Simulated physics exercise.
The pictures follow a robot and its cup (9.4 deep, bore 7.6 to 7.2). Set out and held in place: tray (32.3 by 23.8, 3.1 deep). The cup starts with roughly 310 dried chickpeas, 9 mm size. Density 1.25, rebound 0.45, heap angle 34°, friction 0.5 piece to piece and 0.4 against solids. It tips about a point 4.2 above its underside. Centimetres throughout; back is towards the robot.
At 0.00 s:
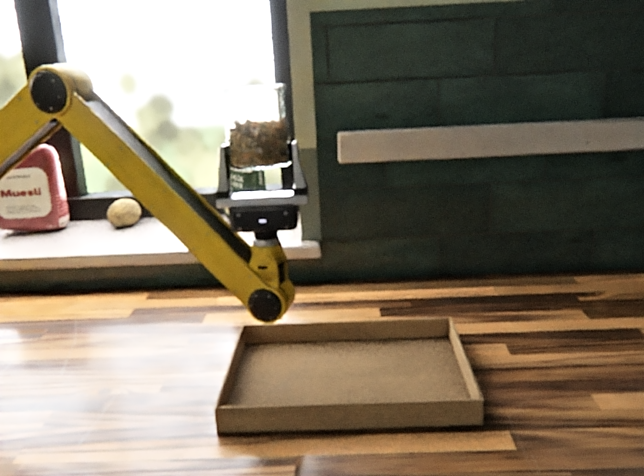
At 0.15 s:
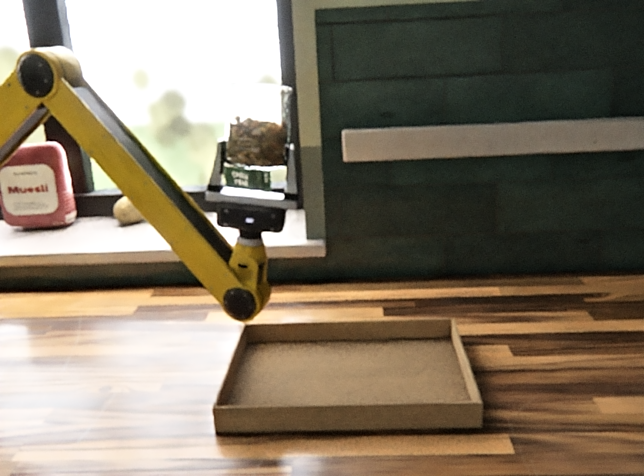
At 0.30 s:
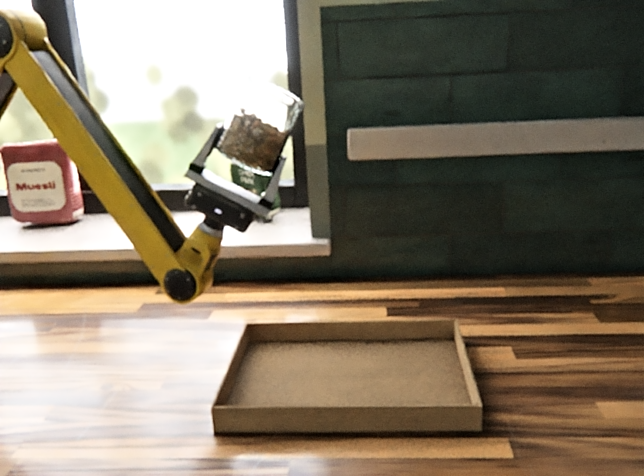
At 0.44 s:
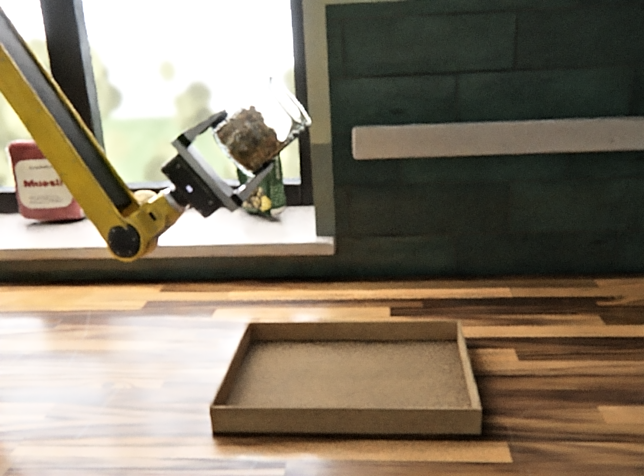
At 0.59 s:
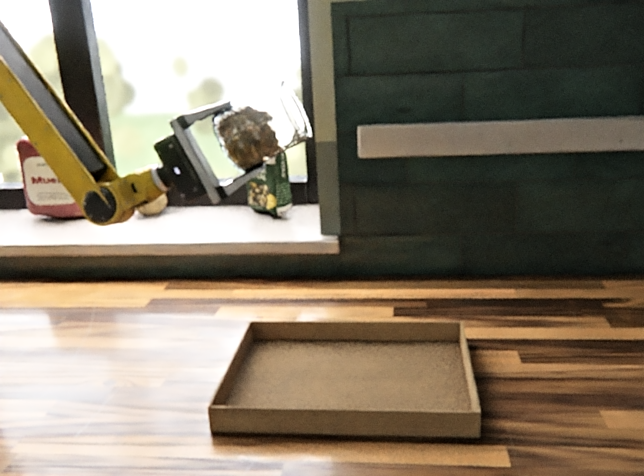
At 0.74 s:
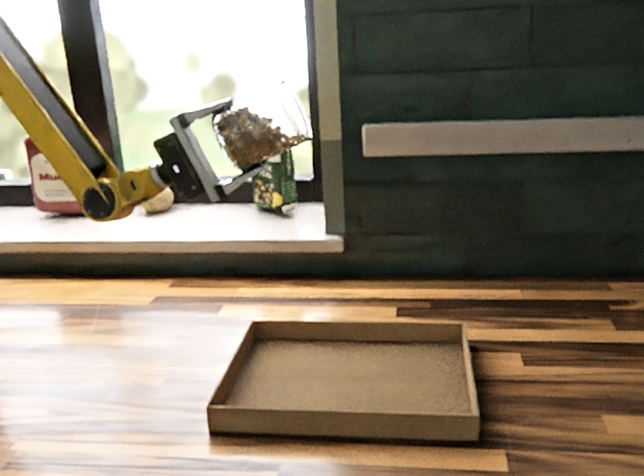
On a wooden counter by a bright window, a yellow robot arm holds a clear cup of brownish contents upright above and behind a shallow, open tray. The arm shifts left and lowers its wrist joint, tilting the cup steeply to the right, while the tray stays empty.
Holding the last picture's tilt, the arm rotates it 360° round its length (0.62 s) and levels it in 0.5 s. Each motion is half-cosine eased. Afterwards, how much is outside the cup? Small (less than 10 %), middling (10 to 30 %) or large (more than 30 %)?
Share outside the cup: Small (less than 10 %).
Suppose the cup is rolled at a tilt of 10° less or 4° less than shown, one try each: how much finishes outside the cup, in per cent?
About 0 and 0 per cent.
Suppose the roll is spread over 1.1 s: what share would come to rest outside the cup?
Then about 0 per cent.
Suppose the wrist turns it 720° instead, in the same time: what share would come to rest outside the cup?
In that case some 0 per cent.
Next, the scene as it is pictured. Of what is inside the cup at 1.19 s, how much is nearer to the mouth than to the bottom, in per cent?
About 15 per cent.
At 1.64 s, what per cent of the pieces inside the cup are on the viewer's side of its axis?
Roughly 45 per cent.
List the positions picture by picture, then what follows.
The first picture shows the cup middle at (257, 127), upright; upper third of the load around (258, 130), from x 230 to 285, top at y 120; 312 in the cup.
The second picture shows the cup middle at (258, 127), tipped 8°; upper third of the load around (255, 129), from x 230 to 285, top at y 115.
The third picture shows the cup middle at (259, 126), tipped 30°; upper third of the load around (248, 128), from x 220 to 285, top at y 110.
The fourth picture shows the cup middle at (261, 127), tipped 53°; upper third of the load around (244, 124), from x 220 to 280, top at y 105.
The fifth picture shows the cup middle at (262, 127), tipped 66°; upper third of the load around (244, 120), from x 220 to 280, top at y 110.
The sixth picture shows the cup middle at (262, 127), tipped 67°; upper third of the load around (242, 123), from x 220 to 295, top at y 110; 312 in the cup.
After 1.19 s, tipped 67°, highest piece 38 above the table; 312 in the cup.
After 1.64 s, tipped 28°, highest piece 38 above the table; 311 in the cup, 1 in the tray.
After 2.06 s, upright, highest piece 39 above the table; 311 in the cup, 1 in the tray.
After 2.76 s, upright, highest piece 39 above the table; 311 in the cup, 1 in the tray.
In the end, 311 in the cup, 1 in the tray. That is 0 % outside the cup.
